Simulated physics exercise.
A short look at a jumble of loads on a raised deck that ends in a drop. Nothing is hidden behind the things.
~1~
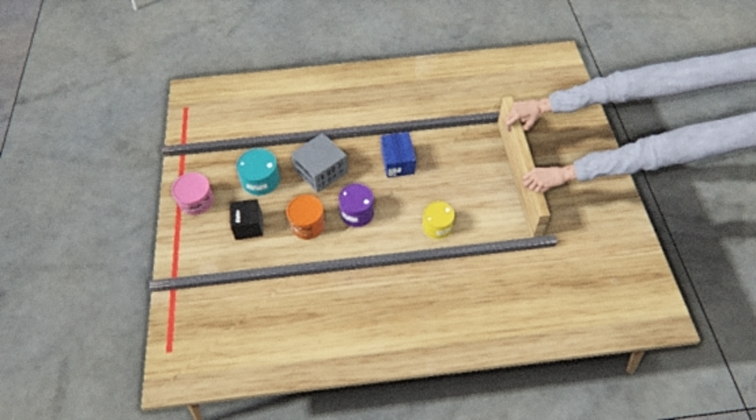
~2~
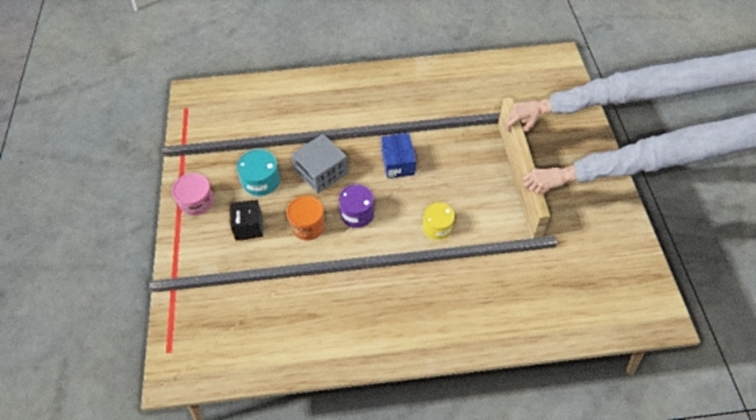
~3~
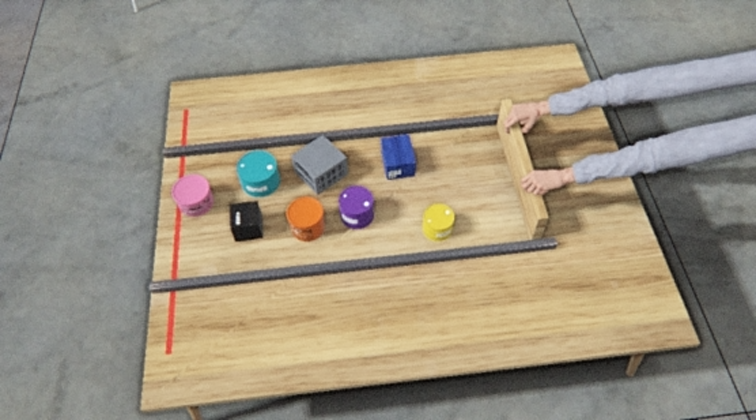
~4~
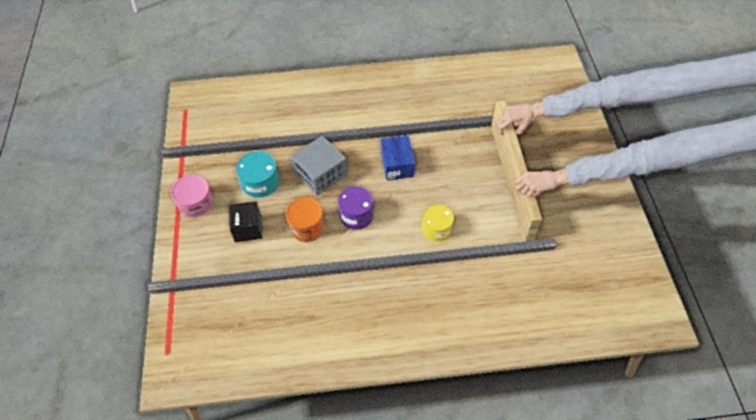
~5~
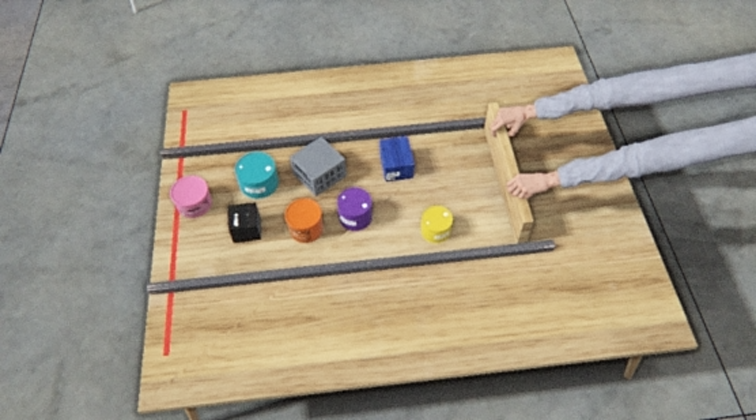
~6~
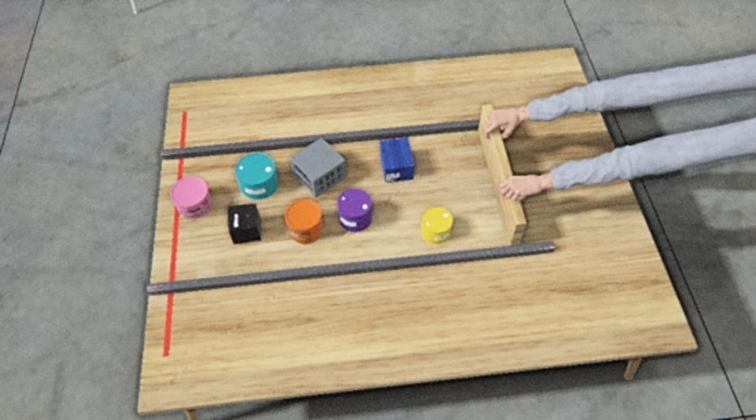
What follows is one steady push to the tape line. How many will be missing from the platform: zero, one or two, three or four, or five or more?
The number that fall off is five or more.
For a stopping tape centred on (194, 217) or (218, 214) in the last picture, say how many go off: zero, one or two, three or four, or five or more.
For each place: Three or four; one to two.
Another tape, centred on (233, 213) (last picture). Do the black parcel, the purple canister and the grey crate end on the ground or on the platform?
The black parcel stays on, the purple canister holds on, the grey crate stays on.
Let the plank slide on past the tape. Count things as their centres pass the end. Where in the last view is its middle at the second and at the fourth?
Its middle is around (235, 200) and later (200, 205).
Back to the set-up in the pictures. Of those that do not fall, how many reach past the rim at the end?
3 of them.
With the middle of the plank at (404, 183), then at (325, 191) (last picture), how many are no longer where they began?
2 and 6.
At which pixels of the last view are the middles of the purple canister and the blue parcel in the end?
About (153, 231), and the other about (160, 183).
Soon after, none off yet; pink pail at rest near (192, 198); black parcel at rest near (245, 224); turquoise canister at rest near (257, 176).
After that, none off yet; pink pail displaced about its own width near (168, 207); black parcel displaced about its own width near (219, 222); turquoise canister displaced about its own width near (195, 181).
In the end, the number that fall off is five or more; gone, grey crate, orange pail, turquoise canister, black parcel and pink pail.
